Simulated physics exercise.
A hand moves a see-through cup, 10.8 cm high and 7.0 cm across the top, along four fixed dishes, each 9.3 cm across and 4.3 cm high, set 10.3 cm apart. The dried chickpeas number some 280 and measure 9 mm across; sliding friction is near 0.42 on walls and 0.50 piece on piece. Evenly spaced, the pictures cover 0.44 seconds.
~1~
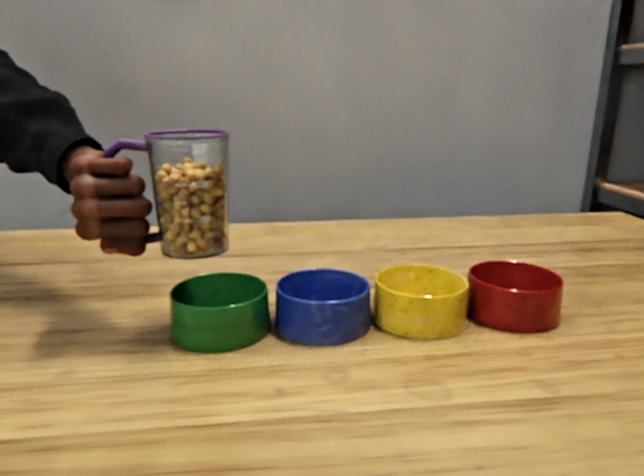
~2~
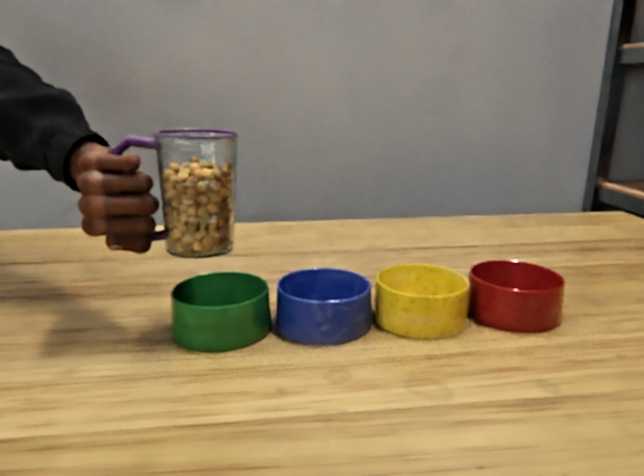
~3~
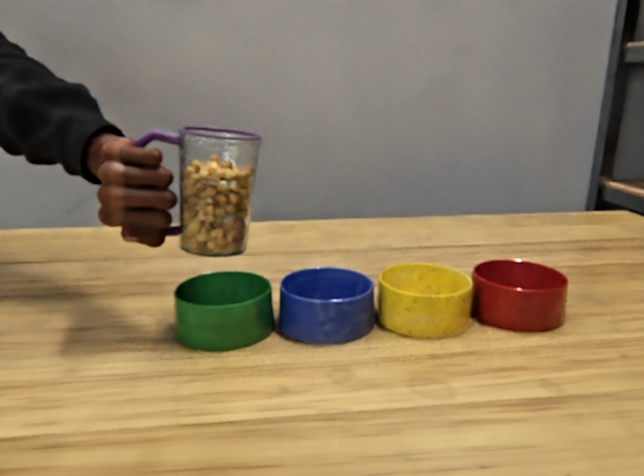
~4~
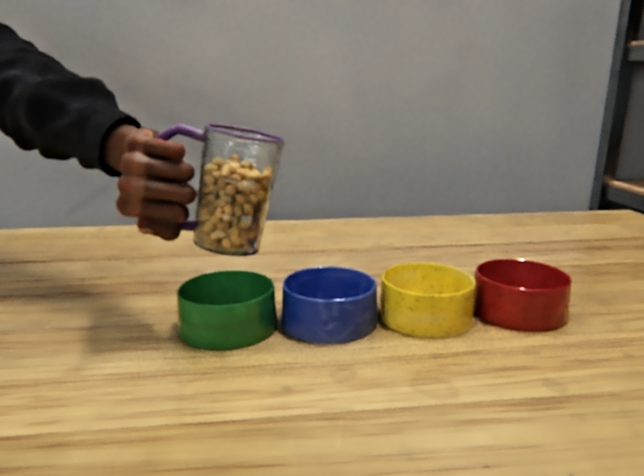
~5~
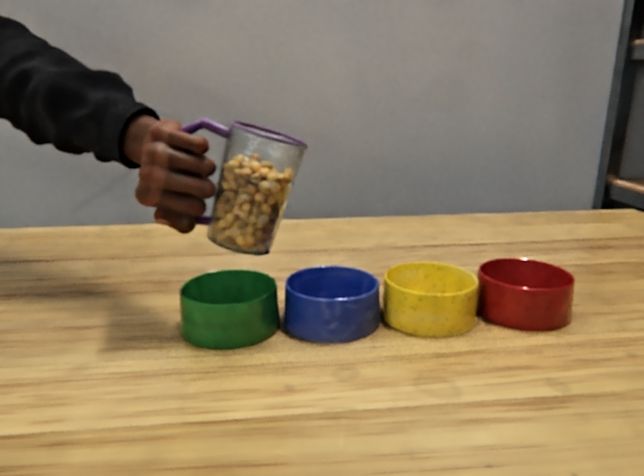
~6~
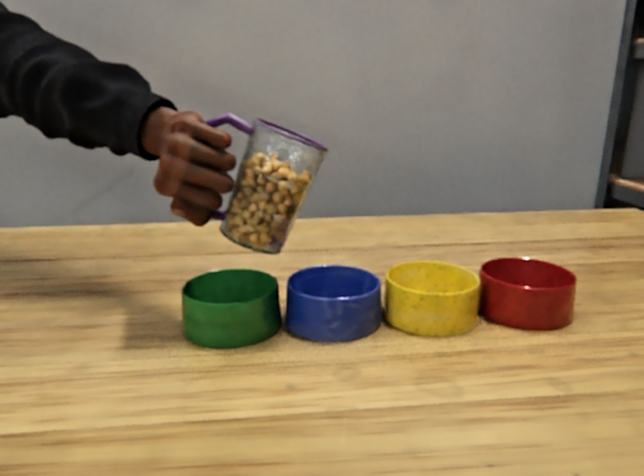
A hand held a clear cup of dried chickpeas by its purple handle above a row of green, blue, yellow and red dishes, moved it a short way right, and gradually tilted it rightward.
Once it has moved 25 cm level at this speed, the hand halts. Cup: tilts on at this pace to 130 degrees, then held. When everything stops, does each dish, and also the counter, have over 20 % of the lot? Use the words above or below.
Red - above; blue - below; green - below; yellow - below; counter - below.
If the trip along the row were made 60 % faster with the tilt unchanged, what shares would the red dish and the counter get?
Shares: Red 90, counter 10.
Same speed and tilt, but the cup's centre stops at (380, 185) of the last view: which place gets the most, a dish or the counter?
Result: Biggest portion at yellow.
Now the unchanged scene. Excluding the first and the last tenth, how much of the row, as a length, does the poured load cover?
6 centimetres.
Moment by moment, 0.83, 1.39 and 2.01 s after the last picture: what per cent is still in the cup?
It goes roughly like this: 100, 90, 0 per cent.
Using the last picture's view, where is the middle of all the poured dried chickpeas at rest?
Roughly (522, 289).
Then, 0.83 s after the last picture, tilt 72 degrees; cup holds 100 %.
Then, 1.39 s after the last picture, tilt 106 degrees; cup holds 90 %, red 10 %.
Then, 2.01 s after the last picture, tilt 130 degrees; cup holds 0 %, red 95 %.
In the end, red 95 %, blue 0 %, green 0 %, yellow 0 %, counter 5 %.
